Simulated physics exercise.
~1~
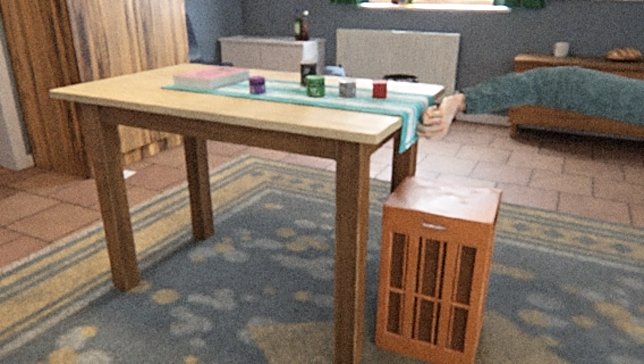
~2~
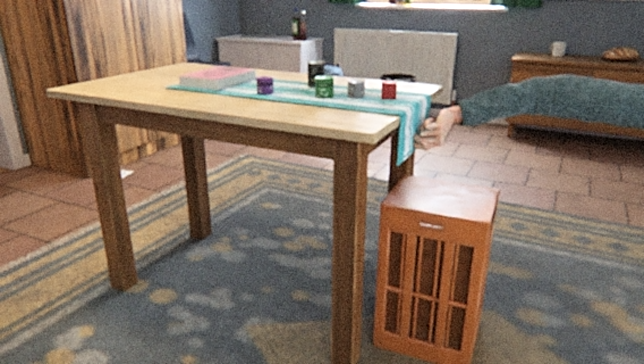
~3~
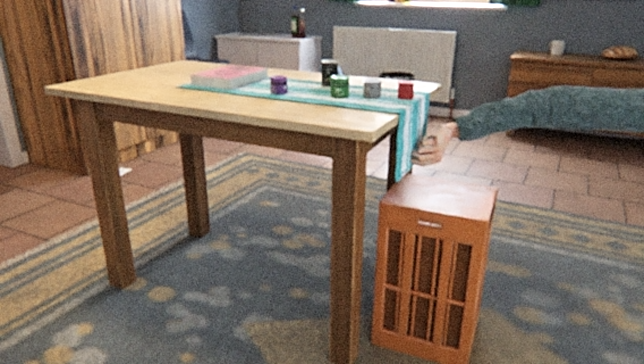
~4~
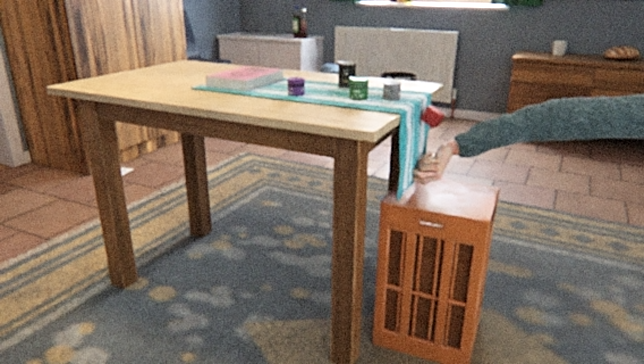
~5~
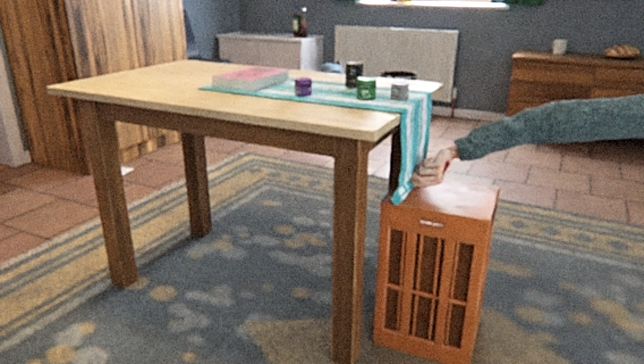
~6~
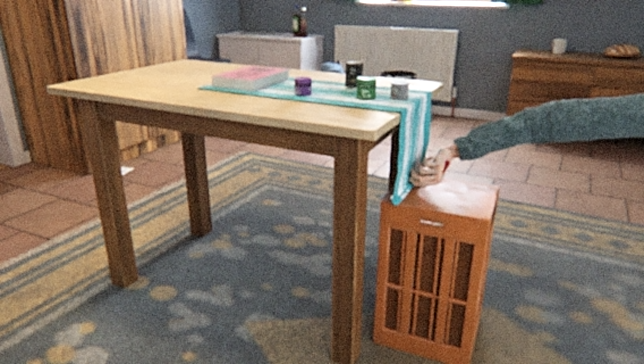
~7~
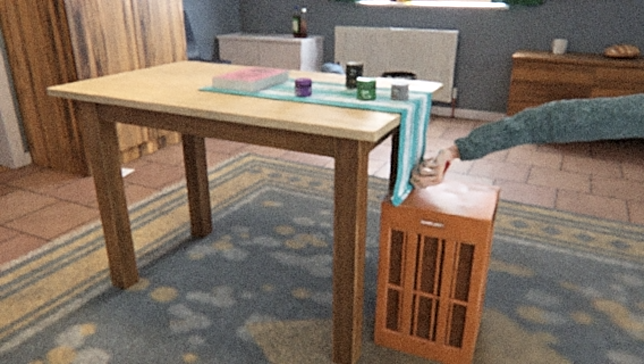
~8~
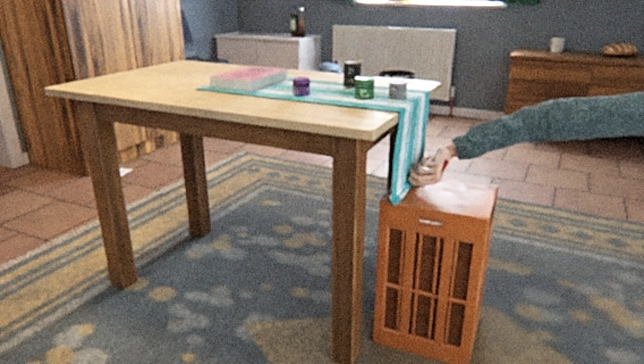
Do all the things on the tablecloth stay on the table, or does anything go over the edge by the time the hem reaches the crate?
One thing goes over the edge, the red cube. The pots ride along with the cloth and are still on the table at the end.
